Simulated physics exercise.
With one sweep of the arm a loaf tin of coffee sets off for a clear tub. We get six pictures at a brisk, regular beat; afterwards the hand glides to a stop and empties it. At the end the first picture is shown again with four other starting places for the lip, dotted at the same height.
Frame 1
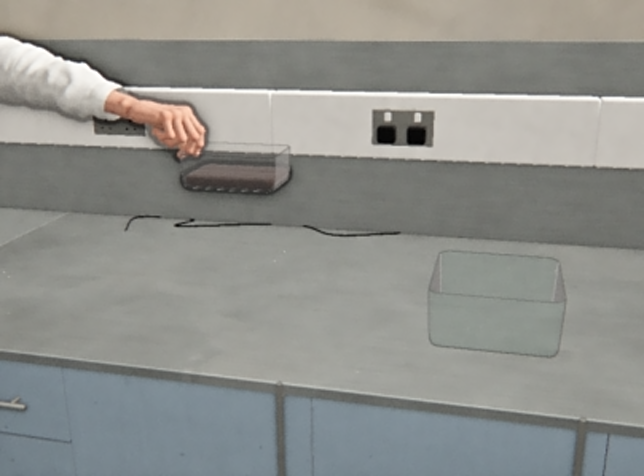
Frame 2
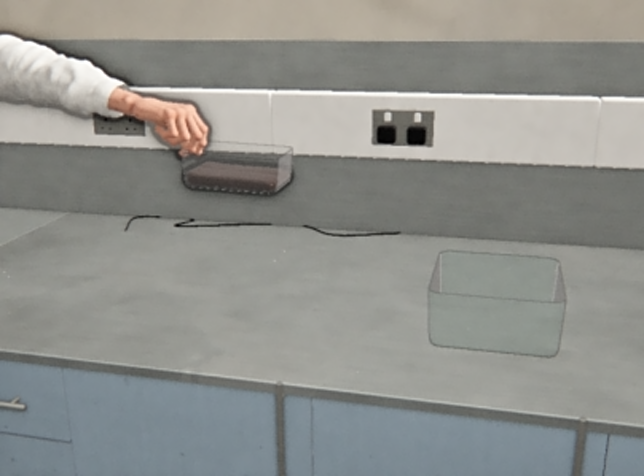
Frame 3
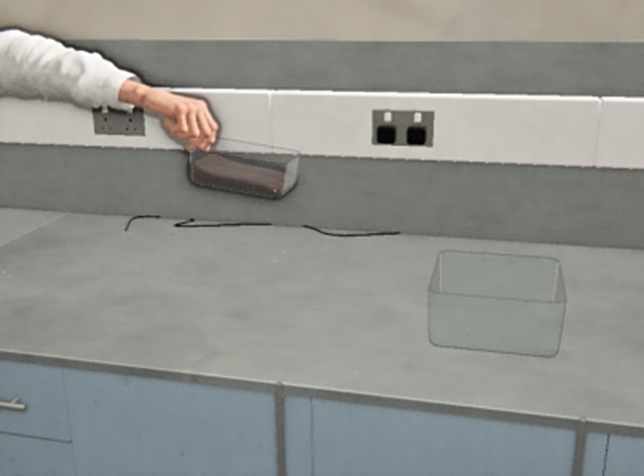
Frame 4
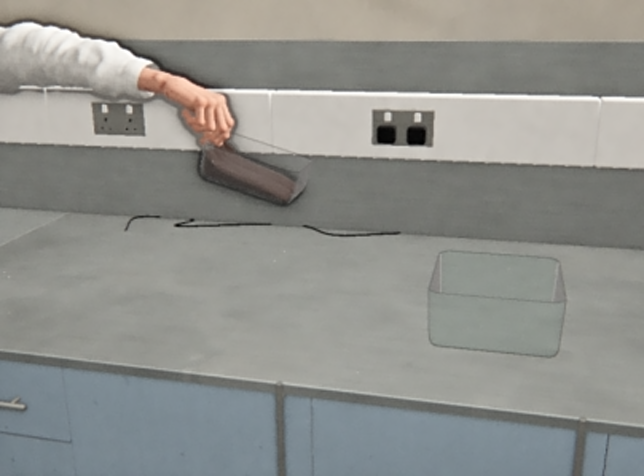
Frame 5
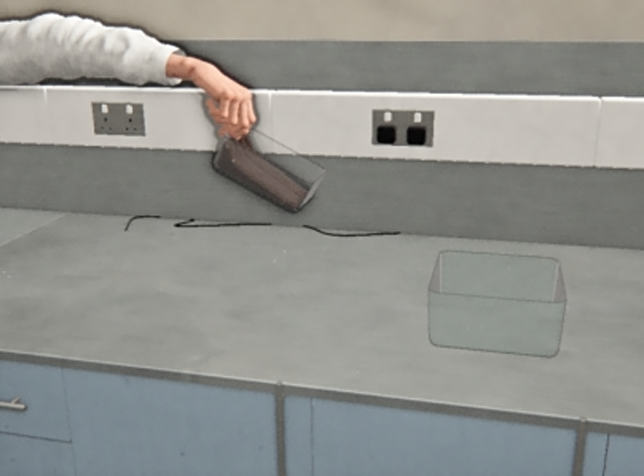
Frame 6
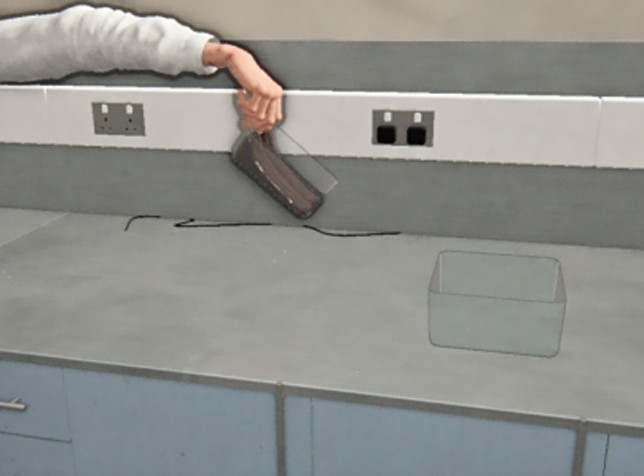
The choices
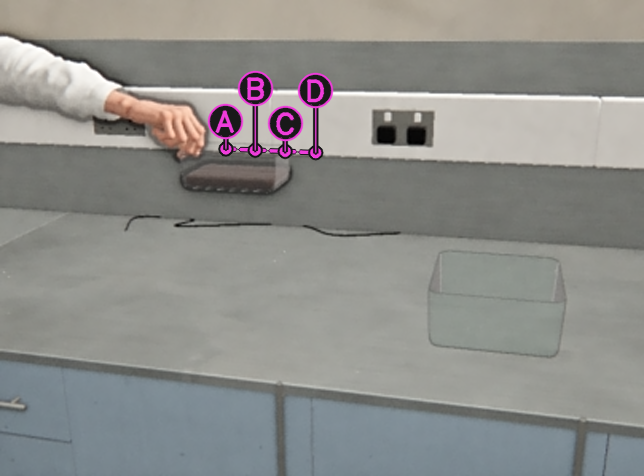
The footage shows a hand in a white sleeve holding a clear rectangular container of dark brown contents above a grey counter, moving it rightward and tilting it progressively, while an empty clear tub sits still on the right.
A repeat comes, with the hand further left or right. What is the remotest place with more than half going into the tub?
Use spot D.
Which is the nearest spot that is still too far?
The answer is C.
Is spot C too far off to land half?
Yes.
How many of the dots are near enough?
One of the four.
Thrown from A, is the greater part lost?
Yes, that goes wrong.
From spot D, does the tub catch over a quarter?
Yes.
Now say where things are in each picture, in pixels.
Upright, lip at (282, 151); tub from (428, 343) to (559, 356); nothing has left yet.
Upright, lip at (284, 152); nothing has left yet.
Tipped about 7°, lip at (293, 157); nothing has left yet.
Tipped about 16°, lip at (305, 165); nothing has left yet.
Tipped about 27°, lip at (319, 176); nothing has left yet.
Tipped about 39°, lip at (333, 187); nothing has left yet.
On the marked copy, A at (225, 149); B at (255, 150); C at (285, 151); D at (315, 152).
For spot A, about 0 % lands in the tub, 98 % falls short.
For spot B, about 1 % lands in the tub, 97 % falls short.
For spot C, about 18 % lands in the tub, 79 % falls short and 3 % goes beside or beyond.
For spot D, about 72 % lands in the tub, 21 % falls short and 7 % goes beside or beyond.
